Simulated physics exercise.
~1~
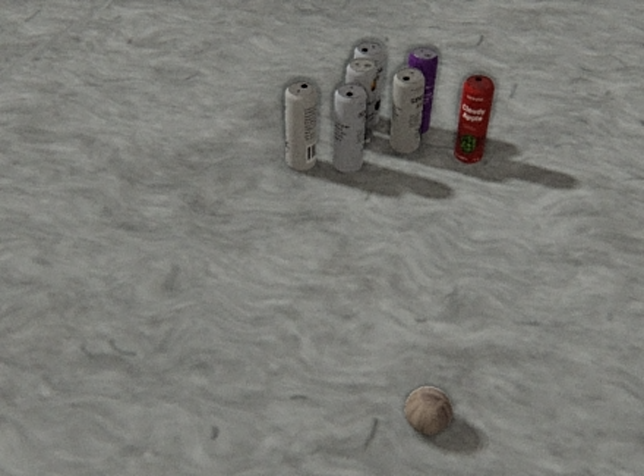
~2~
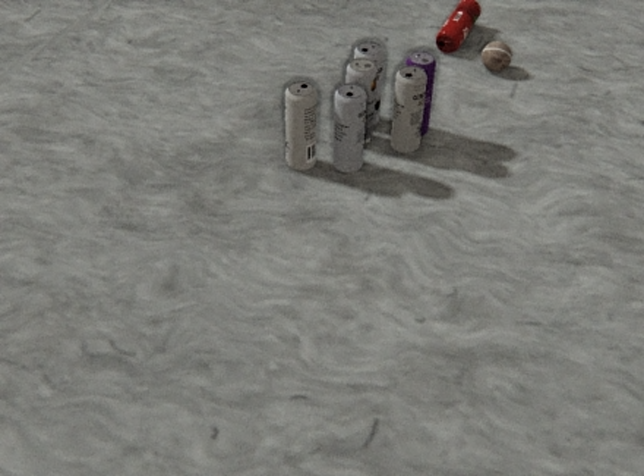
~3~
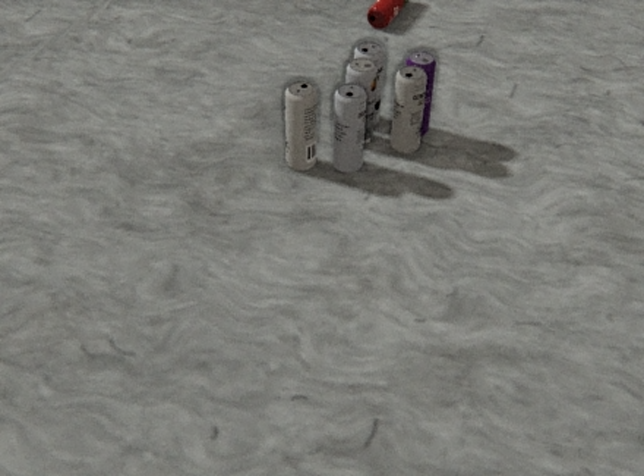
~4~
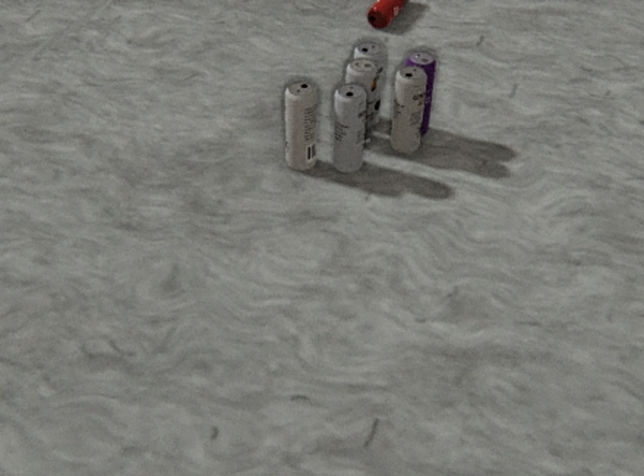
The clip shows a ball moving up past a group of upright grey and purple tubes as the red tube topples and ends up on its side. The ball goes out of view and the red tube shifts left, then lies still behind the others, which remain standing.
